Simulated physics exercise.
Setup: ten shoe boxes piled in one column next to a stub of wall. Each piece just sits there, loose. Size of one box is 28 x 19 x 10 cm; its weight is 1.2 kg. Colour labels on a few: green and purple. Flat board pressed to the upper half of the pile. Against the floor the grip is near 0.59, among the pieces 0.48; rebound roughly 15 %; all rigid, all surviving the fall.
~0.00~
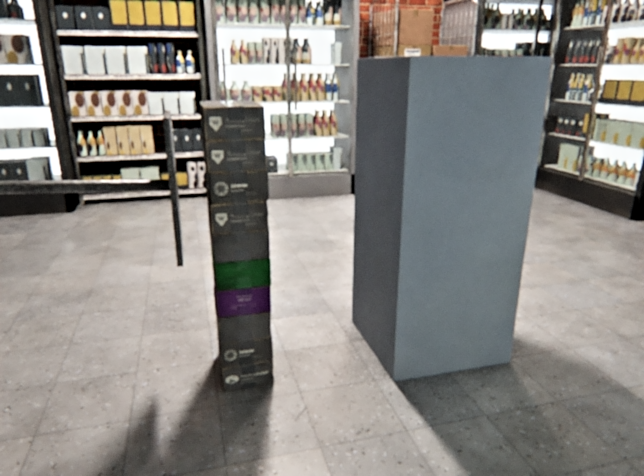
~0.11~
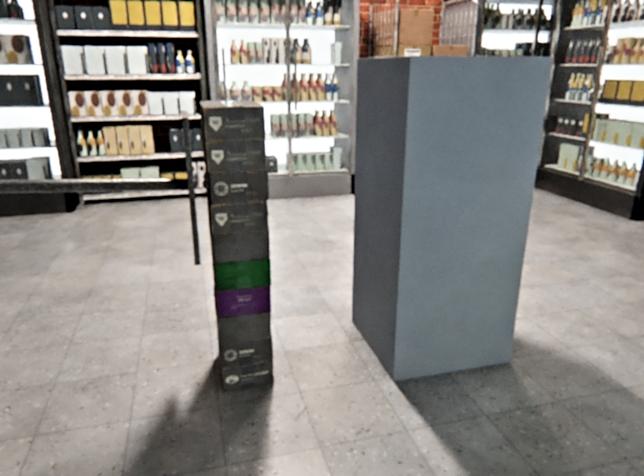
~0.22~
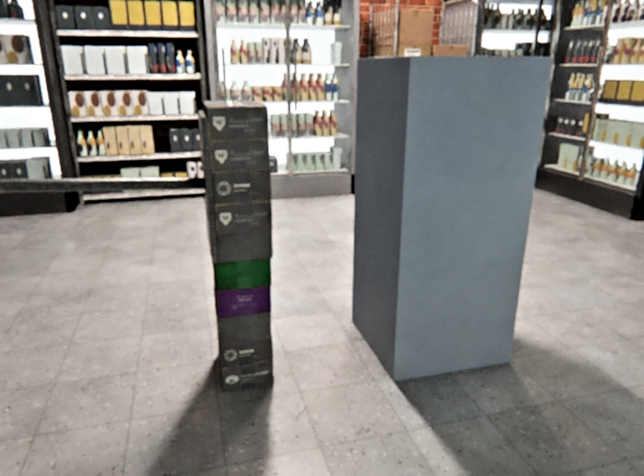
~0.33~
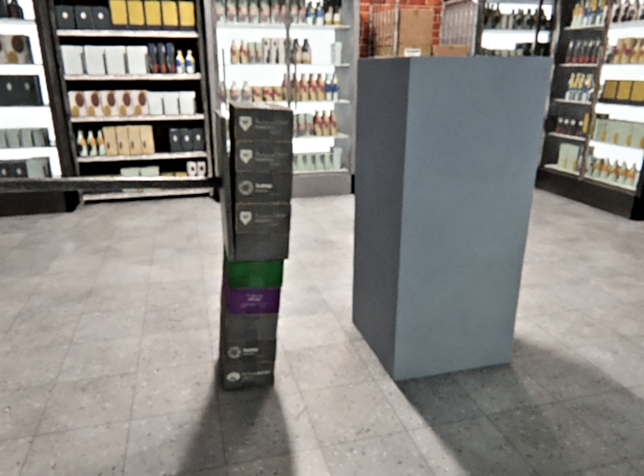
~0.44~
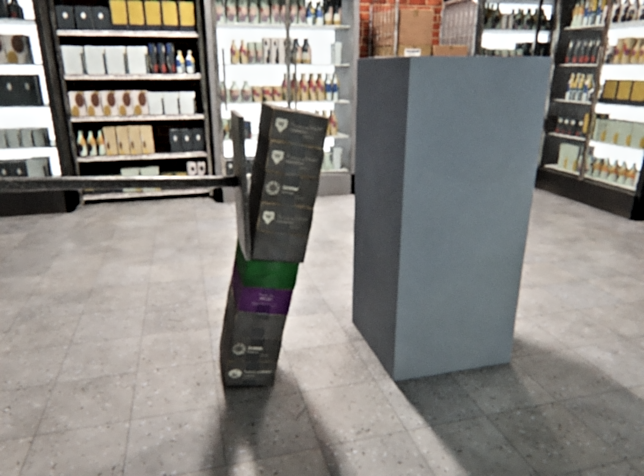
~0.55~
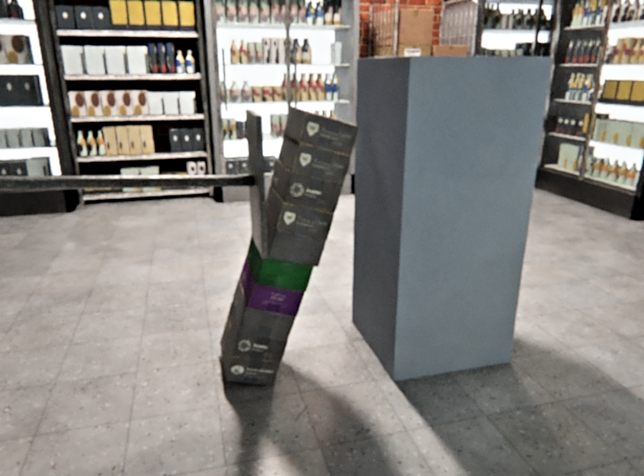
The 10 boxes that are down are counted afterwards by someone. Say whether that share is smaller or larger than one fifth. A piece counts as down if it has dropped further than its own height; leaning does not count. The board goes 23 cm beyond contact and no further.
Fallen pieces: Shy of a fifth.
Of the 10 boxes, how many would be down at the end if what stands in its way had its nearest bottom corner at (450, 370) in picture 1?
4.
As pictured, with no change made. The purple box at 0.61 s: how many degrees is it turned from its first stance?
Rotation: Approx. 20°.
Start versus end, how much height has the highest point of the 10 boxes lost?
About 4 cm.
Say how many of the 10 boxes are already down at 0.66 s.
Tally at that time: 0.
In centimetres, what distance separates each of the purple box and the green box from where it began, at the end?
Purple 15 cm, green 20 cm.
Around 0.61 s, none of the 10 boxes down, 10 disturbed; purple box tipped 22°; green box tipped 20°.
Around 0.66 s, none of the 10 boxes down, 10 disturbed; purple box tipped 24°; green box tipped 22°.
Finally (1.7 s), none of the 10 boxes down, 10 disturbed; purple box tipped 24°; green box tipped 22°. That is 0 per cent. Seen by the last camera, middles, purple box near (280, 285), green box near (290, 262).
